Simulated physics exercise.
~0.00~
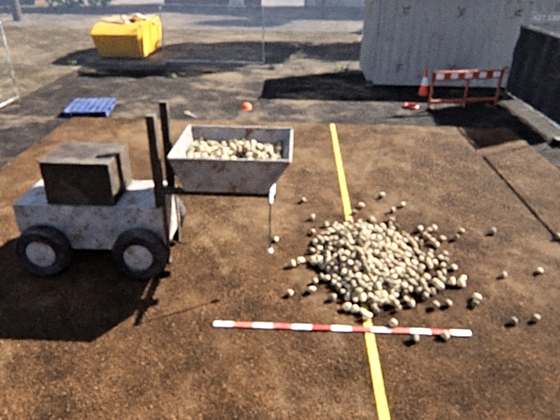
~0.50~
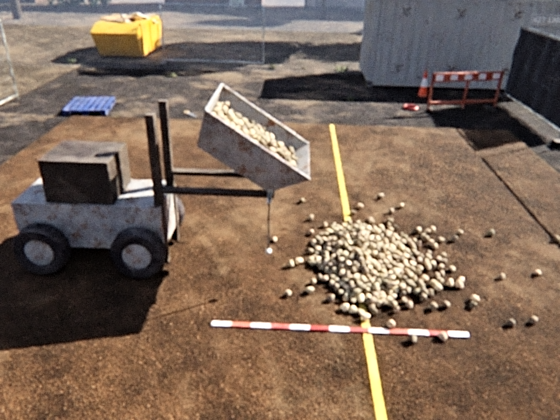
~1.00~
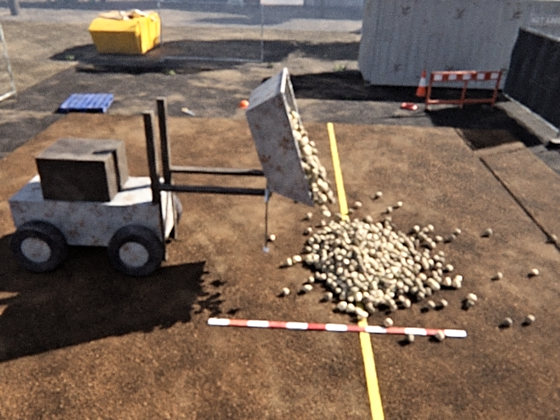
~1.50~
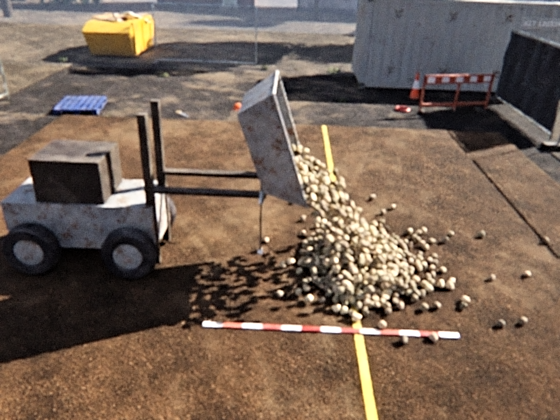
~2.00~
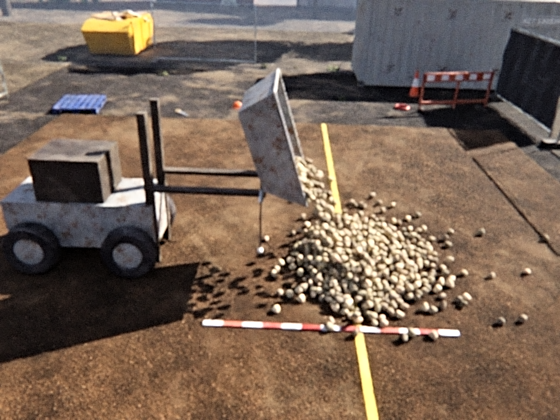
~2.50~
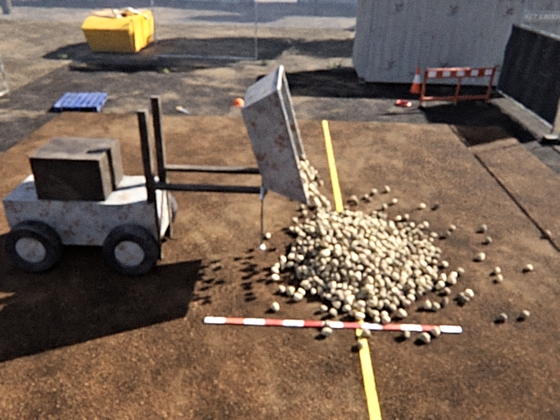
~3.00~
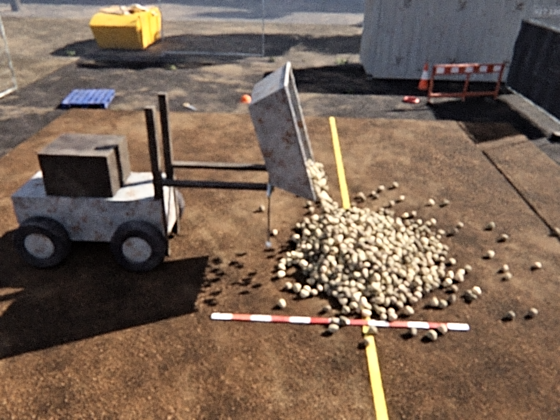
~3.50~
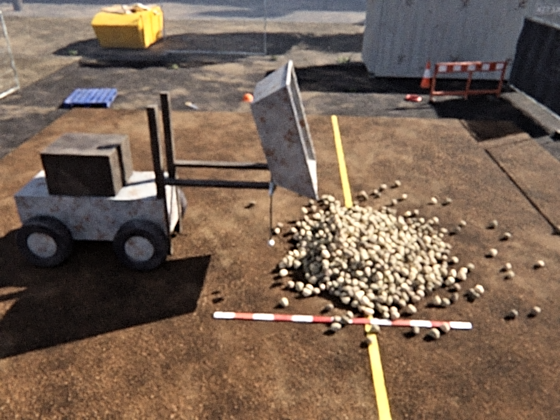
On an open dirt yard, a wheeled loader tips its raised skip, pouring pale stones onto a spreading heap until it is empty.
